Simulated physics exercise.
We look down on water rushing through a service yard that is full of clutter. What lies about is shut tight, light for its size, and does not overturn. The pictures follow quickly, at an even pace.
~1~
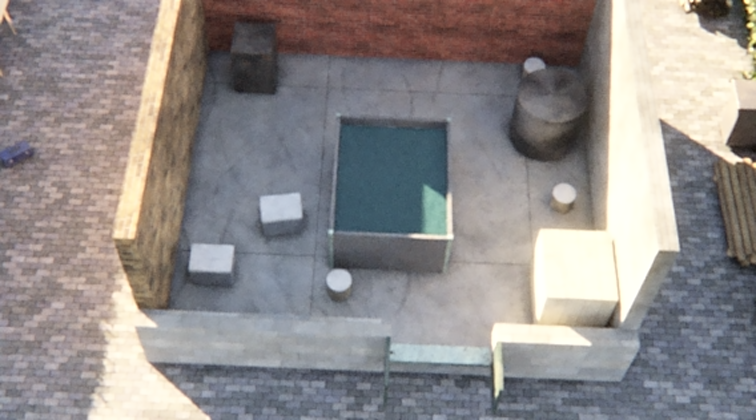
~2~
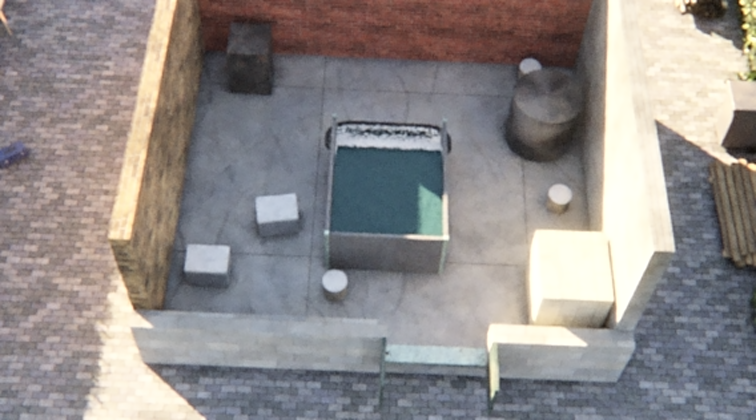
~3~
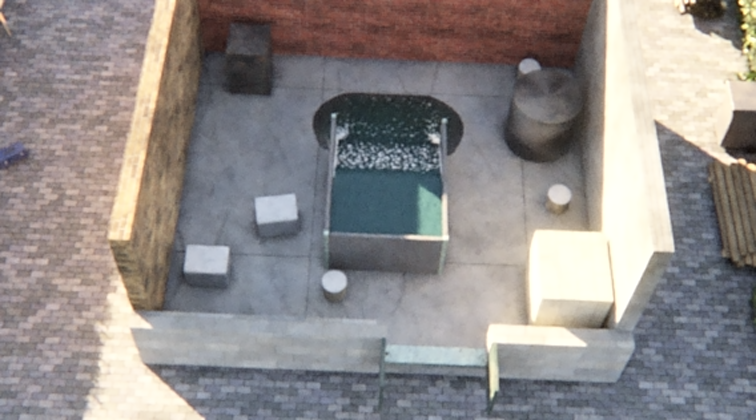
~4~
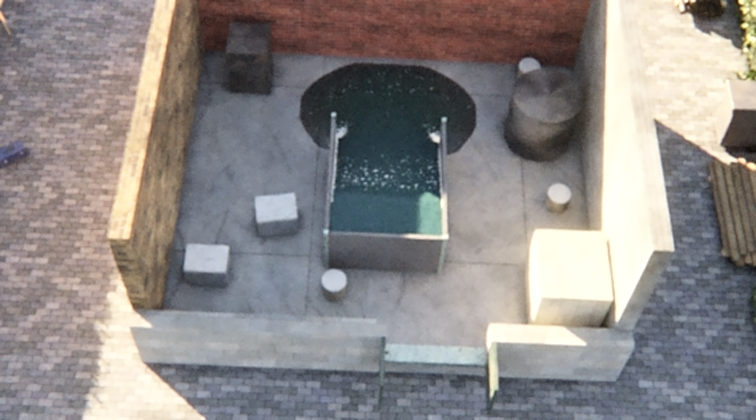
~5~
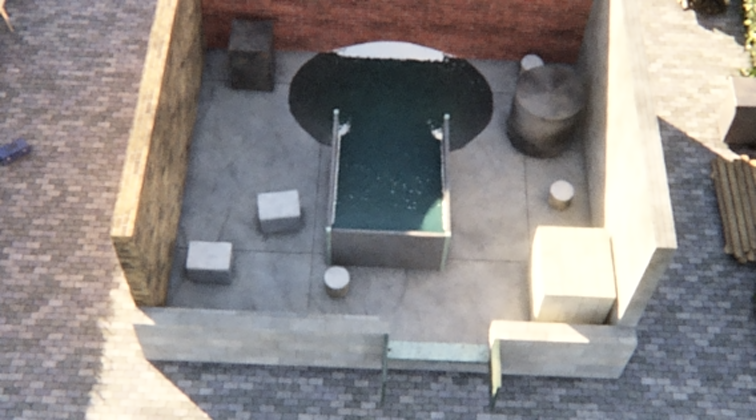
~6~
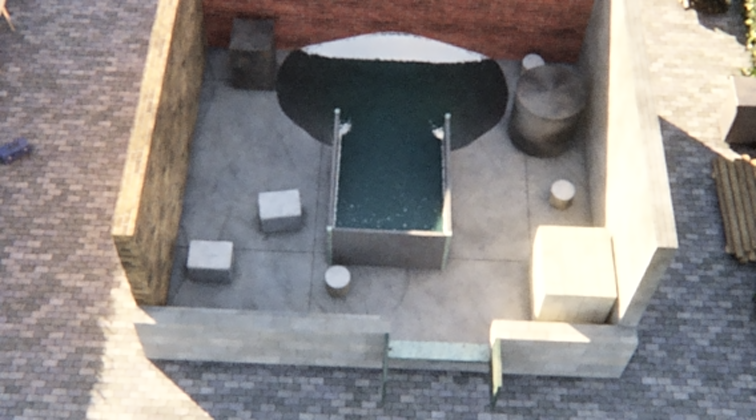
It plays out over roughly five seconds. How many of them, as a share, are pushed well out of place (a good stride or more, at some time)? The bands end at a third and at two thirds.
It is two thirds or above.
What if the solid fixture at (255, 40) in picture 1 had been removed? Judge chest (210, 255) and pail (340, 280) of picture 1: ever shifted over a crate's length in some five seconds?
As listed: That far or more, short of that.
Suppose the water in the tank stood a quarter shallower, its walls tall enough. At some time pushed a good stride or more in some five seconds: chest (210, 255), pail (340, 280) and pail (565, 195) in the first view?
As listed: Yes, under that, moved that far.
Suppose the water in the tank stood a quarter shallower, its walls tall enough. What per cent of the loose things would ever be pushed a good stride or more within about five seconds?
Close to 60 %.
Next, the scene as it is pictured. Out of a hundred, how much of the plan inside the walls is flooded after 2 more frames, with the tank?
Near 35 in a hundred.
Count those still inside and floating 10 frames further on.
It comes to 1.
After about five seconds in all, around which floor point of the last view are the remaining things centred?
At about (385, 250).
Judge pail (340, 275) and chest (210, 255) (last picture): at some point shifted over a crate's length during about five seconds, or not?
In that order: No, swept aside.
A moment on, 0 of 5 are well off their spots; 0 afloat.
Next, 1 of 5 are well off their spots; 1 afloat.
Later, 2 of 5 are well off their spots; 1 afloat.
In the end, 3 of 5 are well off their spots, and 4 have been at some point; 3 afloat.
